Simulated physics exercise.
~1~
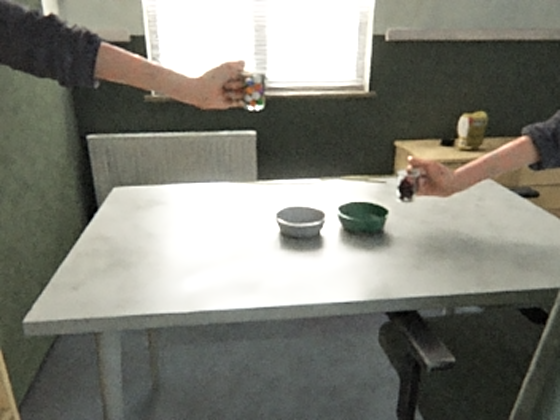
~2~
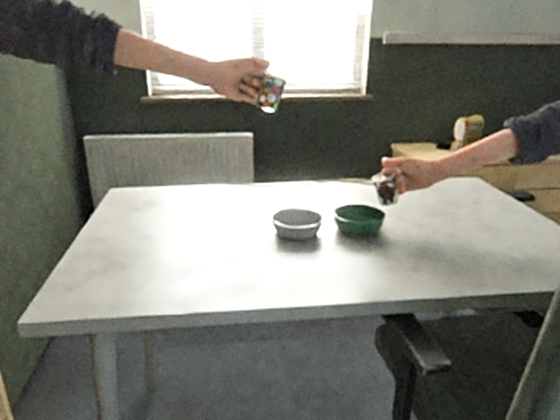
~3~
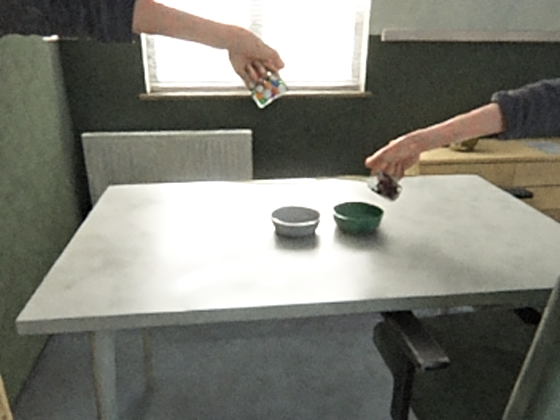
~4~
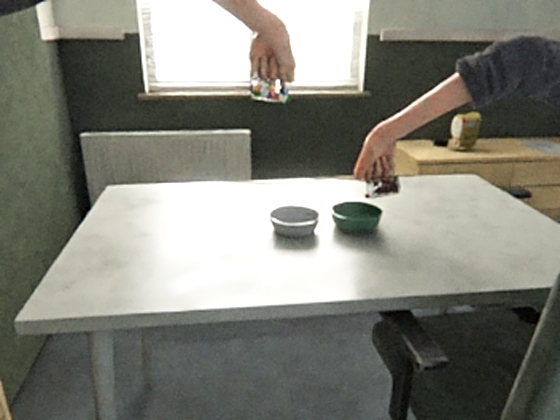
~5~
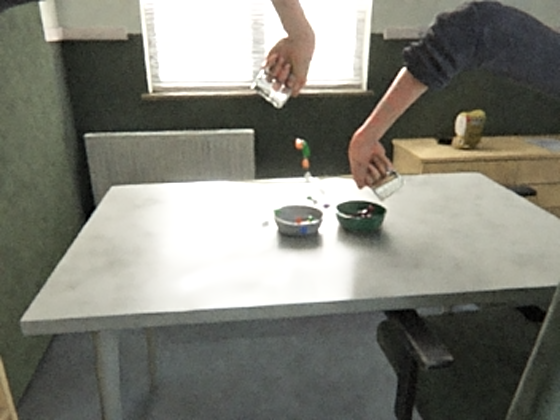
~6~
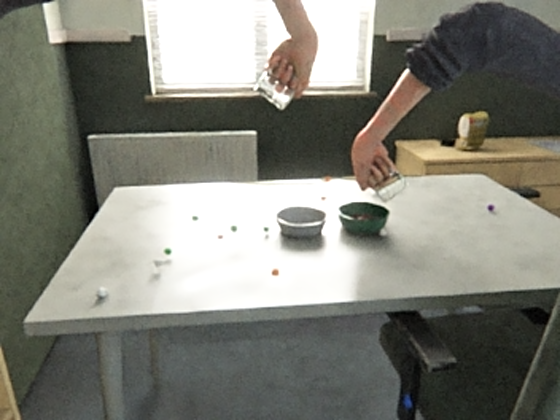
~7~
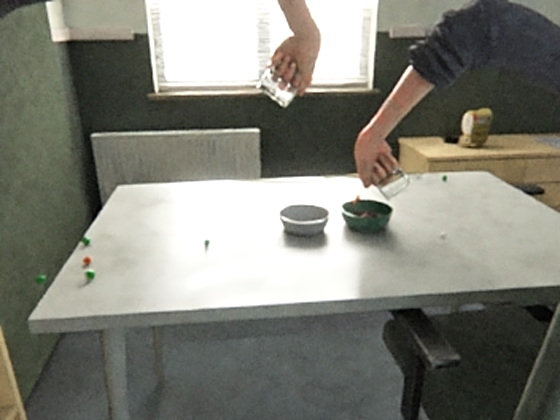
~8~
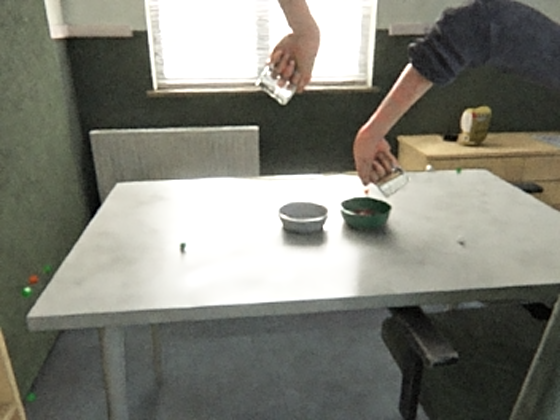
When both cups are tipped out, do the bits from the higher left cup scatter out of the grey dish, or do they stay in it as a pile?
They scatter out of the grey dish, bouncing across the table and partly over its left edge. The bits from the lower right cup all stay in the green dish.
